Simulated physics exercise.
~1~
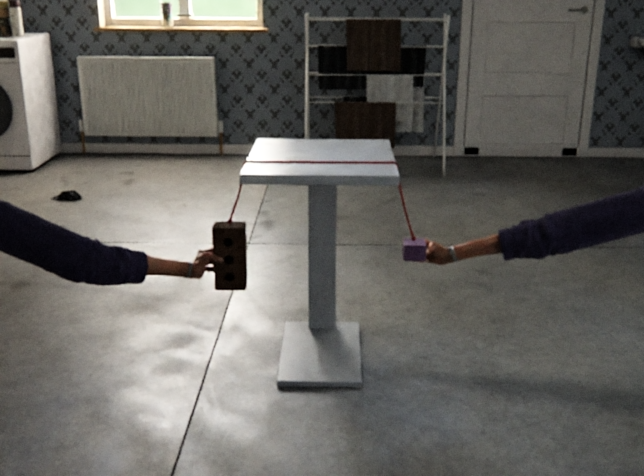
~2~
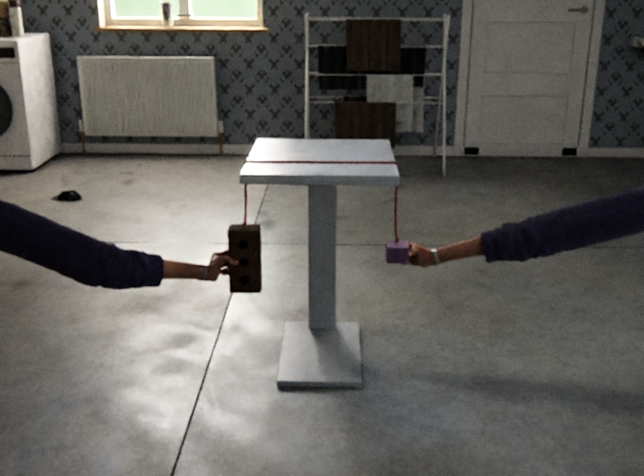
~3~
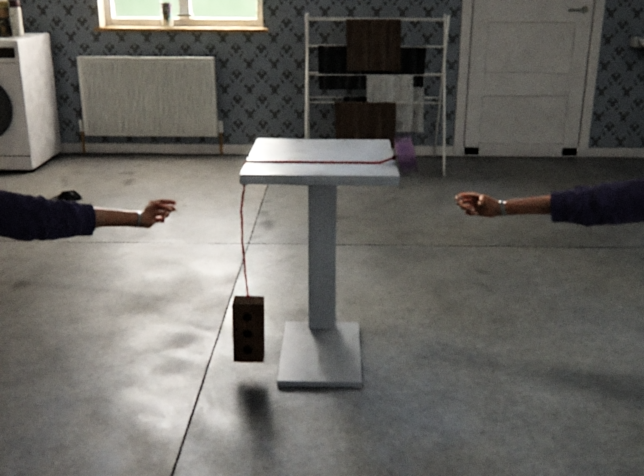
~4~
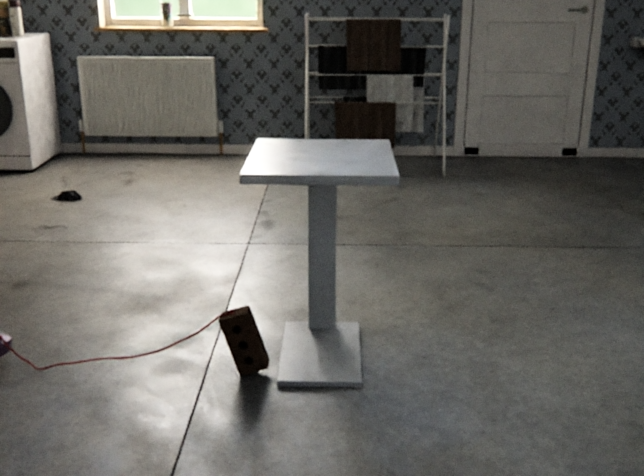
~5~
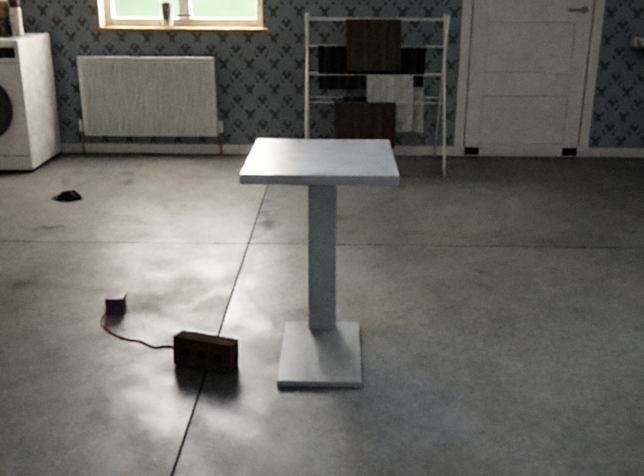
The footage shows two hands holding a dark brick and a small purple block joined by a red string across a white stand. They let go, the brick drops on the left, pulling the block over the top, and both end up on the floor left of the stand.
